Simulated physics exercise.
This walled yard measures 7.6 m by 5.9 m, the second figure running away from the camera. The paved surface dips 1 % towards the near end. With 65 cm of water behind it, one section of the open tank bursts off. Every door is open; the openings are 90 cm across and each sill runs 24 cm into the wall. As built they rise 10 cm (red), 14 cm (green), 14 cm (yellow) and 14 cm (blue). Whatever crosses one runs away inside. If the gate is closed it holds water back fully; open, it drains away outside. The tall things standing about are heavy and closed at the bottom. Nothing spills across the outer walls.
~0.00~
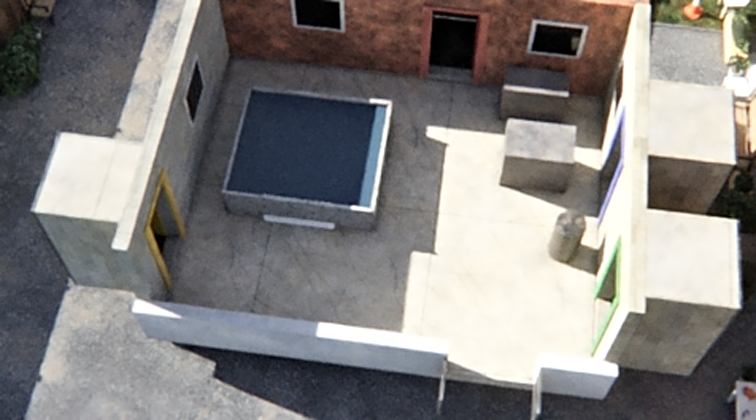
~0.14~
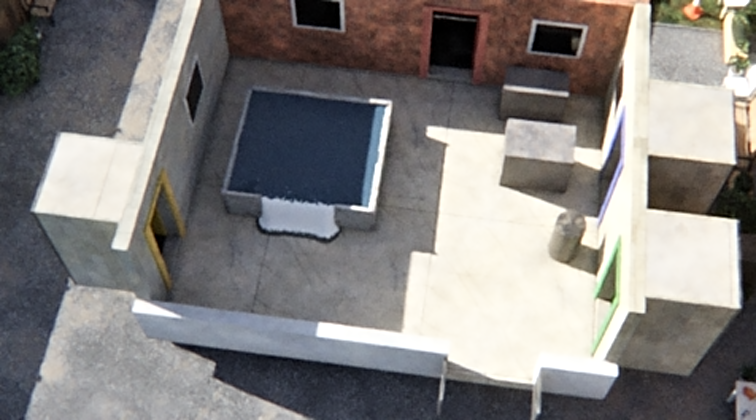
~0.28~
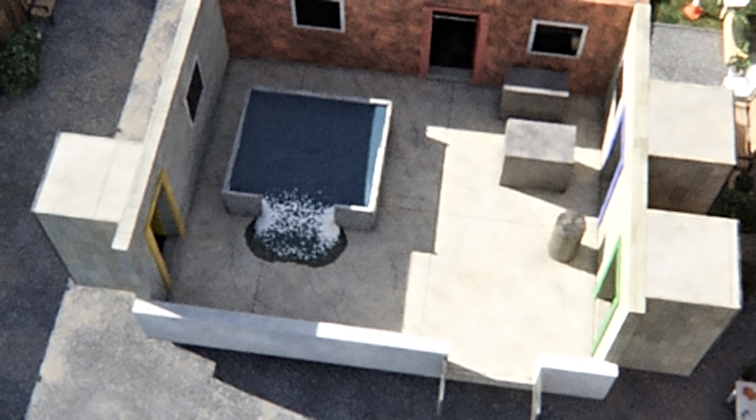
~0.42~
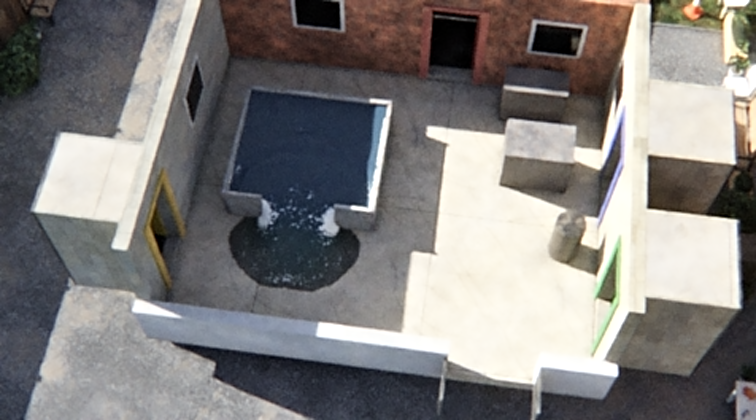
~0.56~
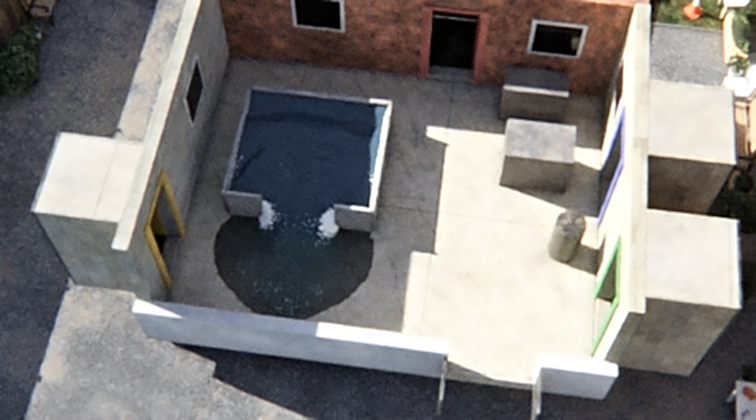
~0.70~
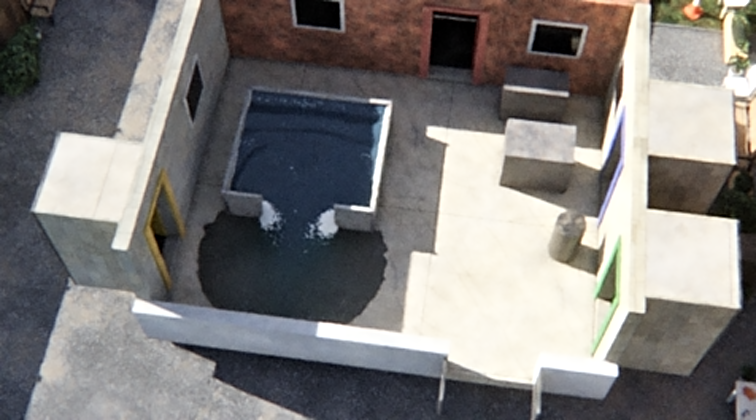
In a walled yard, water bursts from an open tank's near side and spreads across the paving.
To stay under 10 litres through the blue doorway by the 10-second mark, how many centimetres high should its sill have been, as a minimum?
About 7.5 cm.
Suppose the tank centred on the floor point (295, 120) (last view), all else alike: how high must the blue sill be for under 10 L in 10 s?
About 8.5 cm.
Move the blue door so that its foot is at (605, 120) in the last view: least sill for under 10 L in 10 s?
Roughly 8.5 cm.
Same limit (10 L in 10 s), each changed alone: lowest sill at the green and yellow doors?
Roughly 16 cm at green and 21 cm at yellow.
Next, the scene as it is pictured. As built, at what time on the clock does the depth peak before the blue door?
At about 8.5 s.
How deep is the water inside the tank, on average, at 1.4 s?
Roughly 48 cm on average.
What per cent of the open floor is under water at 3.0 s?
About 45 per cent.
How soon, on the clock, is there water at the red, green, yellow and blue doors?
Red 6.0 s, green 2.8 s, yellow 1.0 s, blue 4.0 s.
After 1.4 s water covers 20 % of the floor, deepest (43 cm) near (273, 326); it has not reached the blue door.
After 3.0 s water covers 45 % of the floor, deepest (40 cm) near (171, 322); it has not reached the blue door.
After 10.0 s water covers 95 % of the floor, deepest (16 cm) near (591, 378); 8 cm at the blue door, 0 litres in over its 14 cm sill.
At the blue door as built, the water arrived by 4.0 s and peaked near 11 cm at 8.4 s.
Run again over the same 10 s with other heights there, 15 litres in over 6.5 cm, 4 litres over 9 cm. The limit of 10 litres is kept from about 7.5 cm up.
